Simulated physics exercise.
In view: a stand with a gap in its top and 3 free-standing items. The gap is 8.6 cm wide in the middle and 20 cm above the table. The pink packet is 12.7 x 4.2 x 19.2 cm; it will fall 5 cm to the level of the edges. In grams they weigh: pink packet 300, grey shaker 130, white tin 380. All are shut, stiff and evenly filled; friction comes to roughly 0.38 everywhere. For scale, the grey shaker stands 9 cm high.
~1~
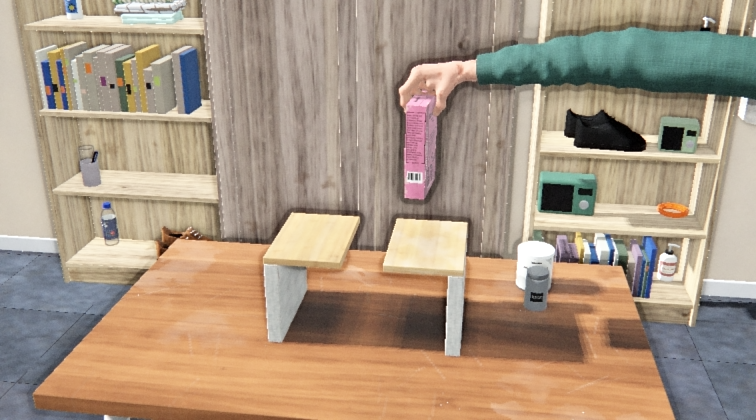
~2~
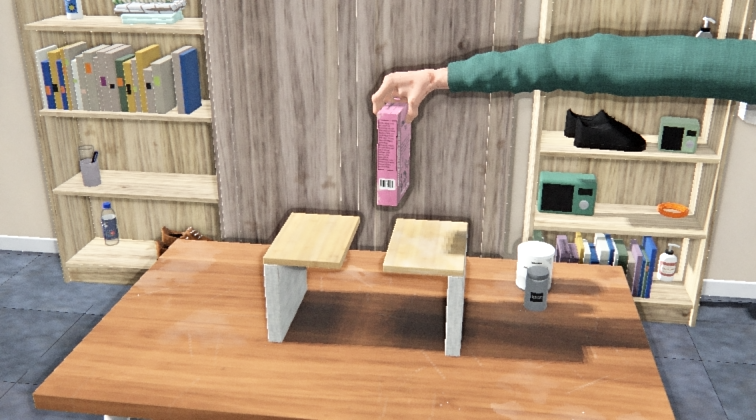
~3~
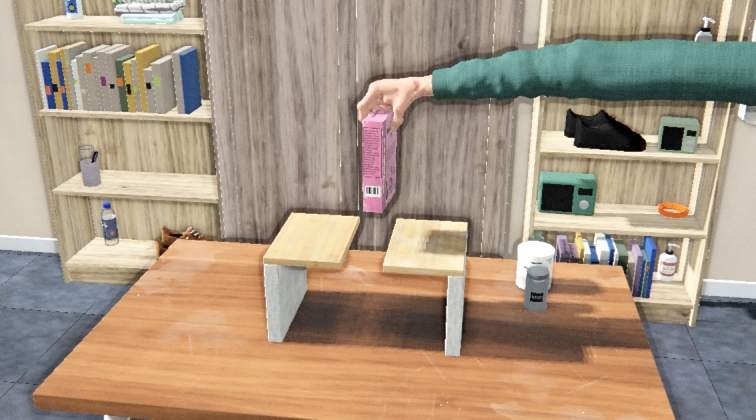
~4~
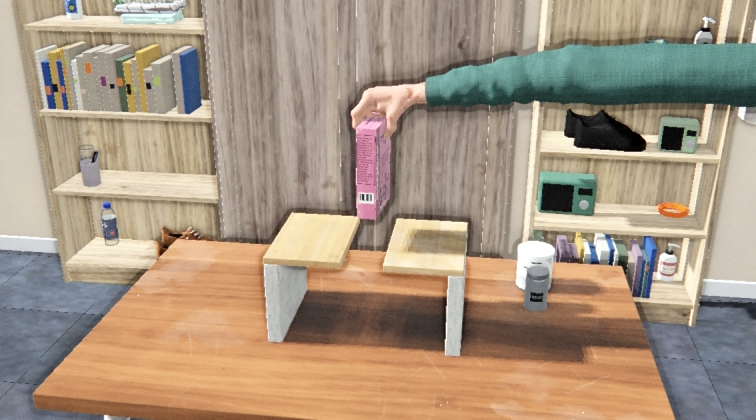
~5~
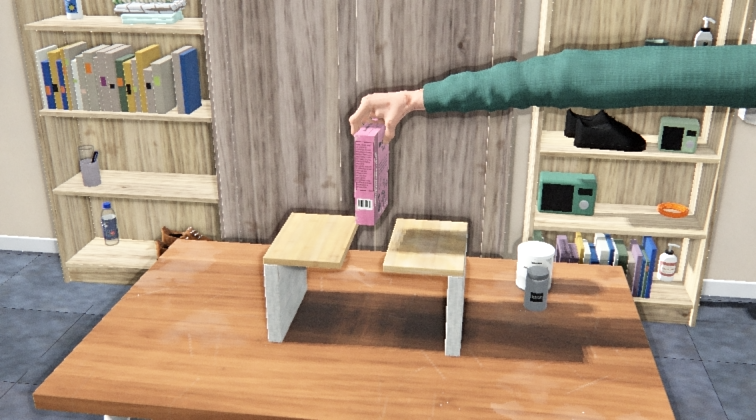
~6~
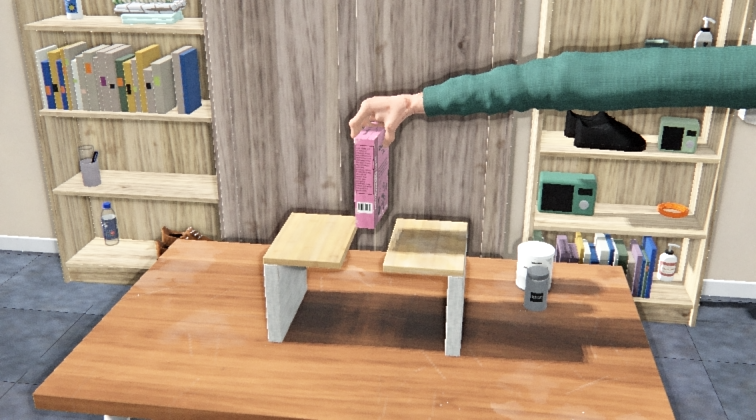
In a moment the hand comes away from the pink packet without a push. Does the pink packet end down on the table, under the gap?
The packet reaches the table.
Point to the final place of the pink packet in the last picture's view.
Near (373, 282).
Then, 0.20 s past the last view, pink packet shifted 5 cm near (372, 197).
Then, 0.30 s past the last view, pink packet shifted 20 cm near (372, 261).
Then, 0.40 s past the last view, pink packet shifted 25 cm near (373, 282).
Finally, not toppled but over 4 cm from the start, pink packet; the other 2 still in place (within 4 cm). Final places as that camera would see them, pink packet near (373, 282). The packet drops through.
